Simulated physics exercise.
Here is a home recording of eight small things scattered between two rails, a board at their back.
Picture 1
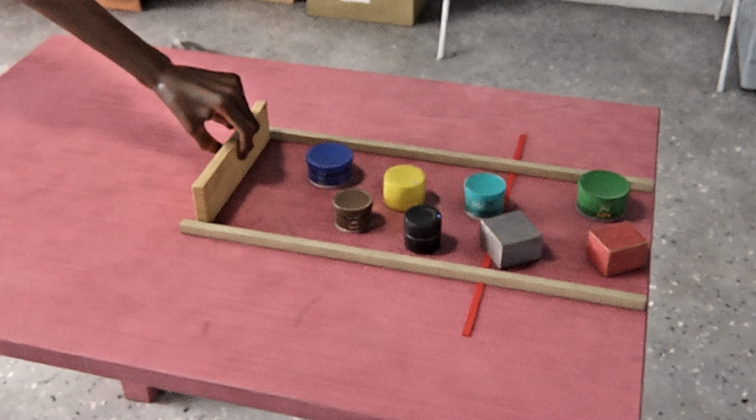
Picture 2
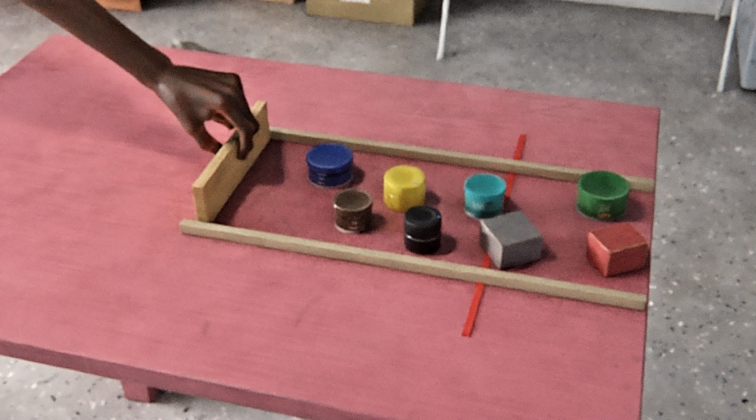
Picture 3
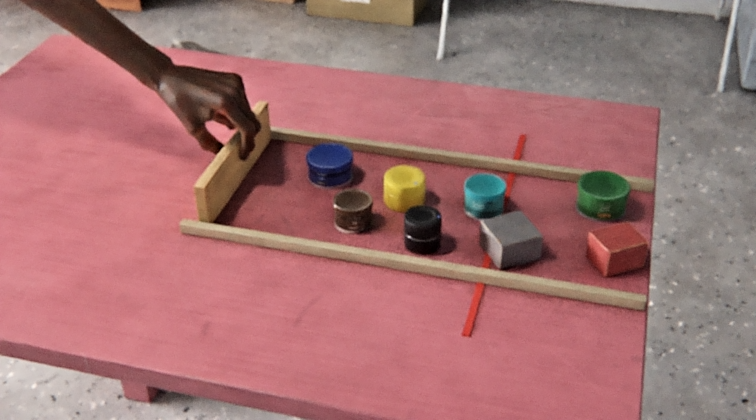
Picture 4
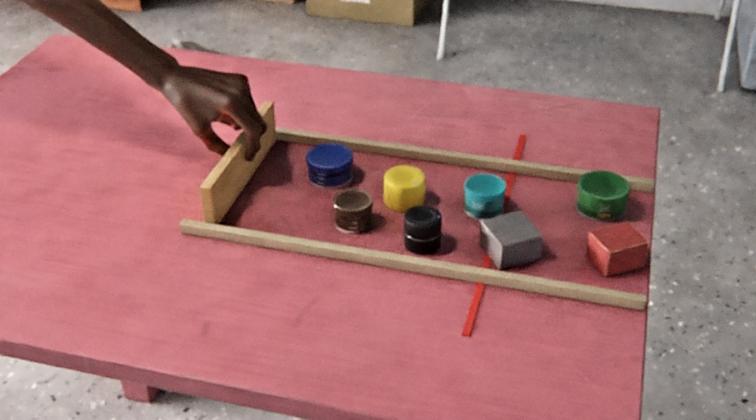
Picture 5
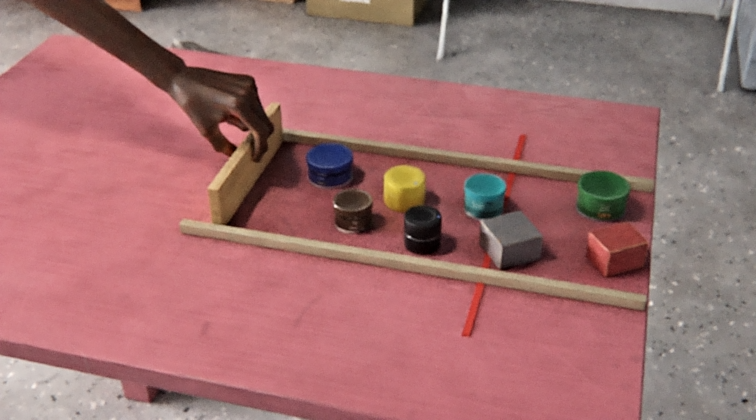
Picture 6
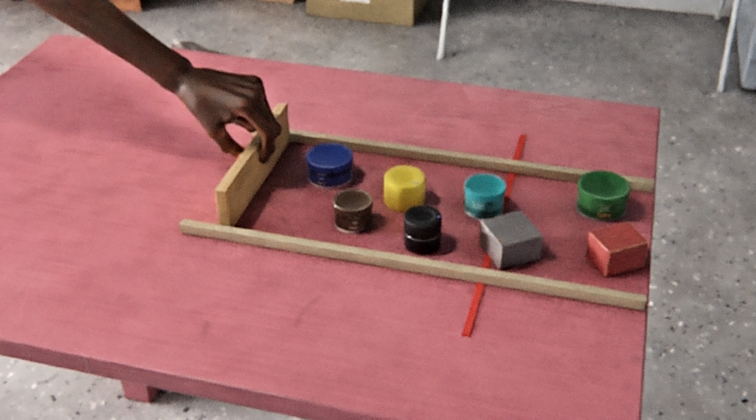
On a red tabletop, a hand slides a wooden board slightly right between two rails, while the scattered tins and blocks stay still.
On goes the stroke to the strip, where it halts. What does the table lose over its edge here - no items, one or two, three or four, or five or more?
Count off: Nothing.
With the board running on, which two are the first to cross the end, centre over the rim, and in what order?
The red block and then the green tin.
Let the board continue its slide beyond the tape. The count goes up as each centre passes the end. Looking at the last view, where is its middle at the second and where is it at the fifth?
Its middle is near (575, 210) and then near (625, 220).
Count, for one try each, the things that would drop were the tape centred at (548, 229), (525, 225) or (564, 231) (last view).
Per try: 1; 0; 1.
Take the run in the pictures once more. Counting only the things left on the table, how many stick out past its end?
You'd get 0.
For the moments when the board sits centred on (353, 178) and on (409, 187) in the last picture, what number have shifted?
At the first place 3, at the second 4.
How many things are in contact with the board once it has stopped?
At rest, 3 are in contact.
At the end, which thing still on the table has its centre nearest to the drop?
The red block.
Soon after, none off yet; red block at rest near (617, 249); green tin at rest near (602, 197); grey block at rest near (511, 240).
In the end, the number that fall off is zero.
